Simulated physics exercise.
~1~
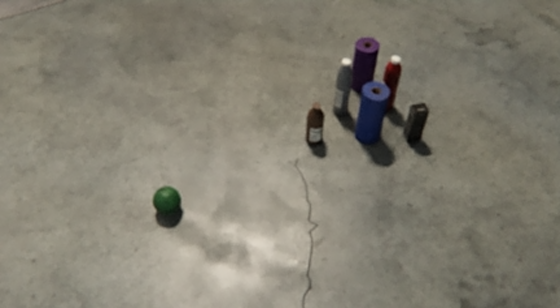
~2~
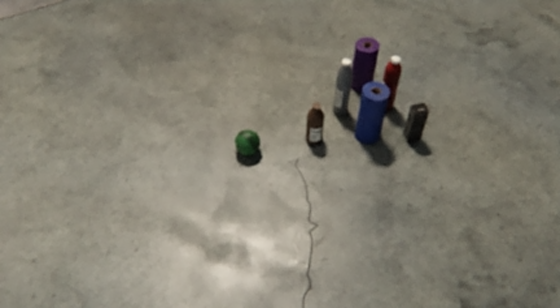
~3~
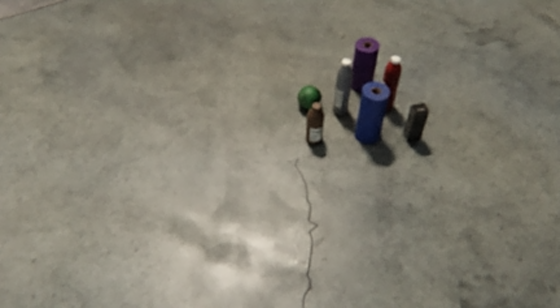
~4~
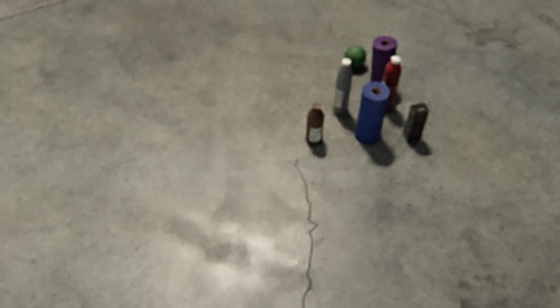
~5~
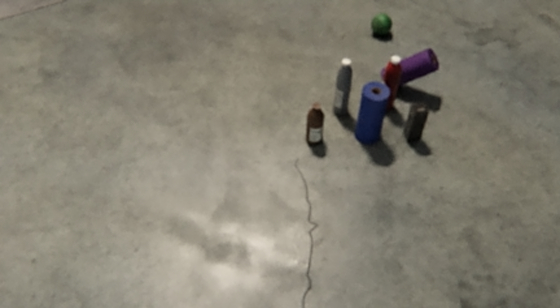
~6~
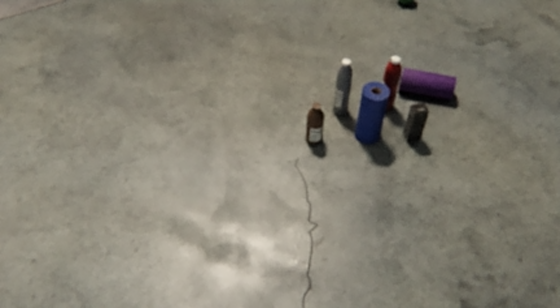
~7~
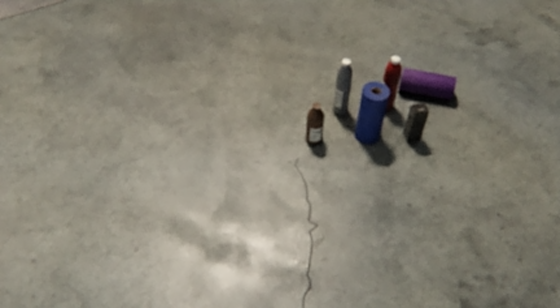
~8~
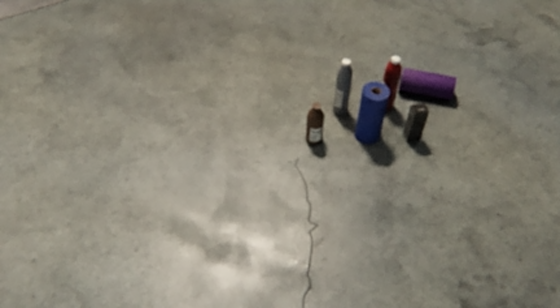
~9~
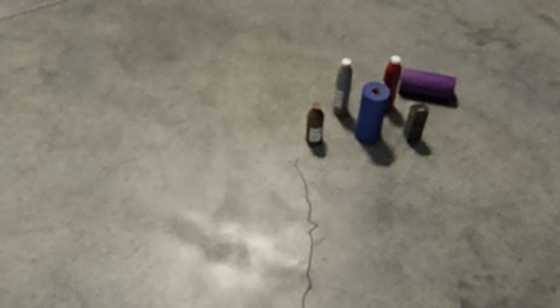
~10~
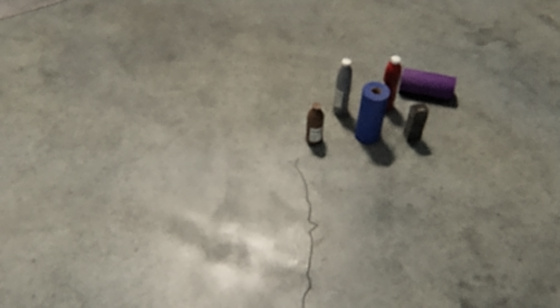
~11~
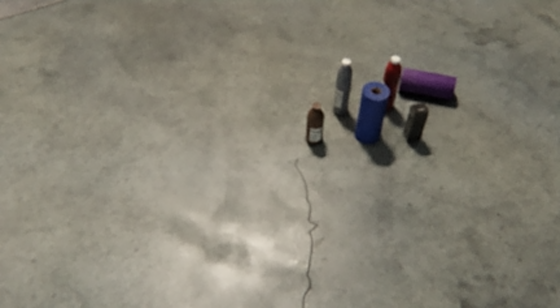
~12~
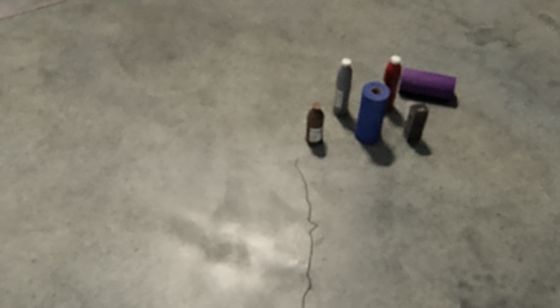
A purple roll topples onto its side as a green ball rolls past and away.
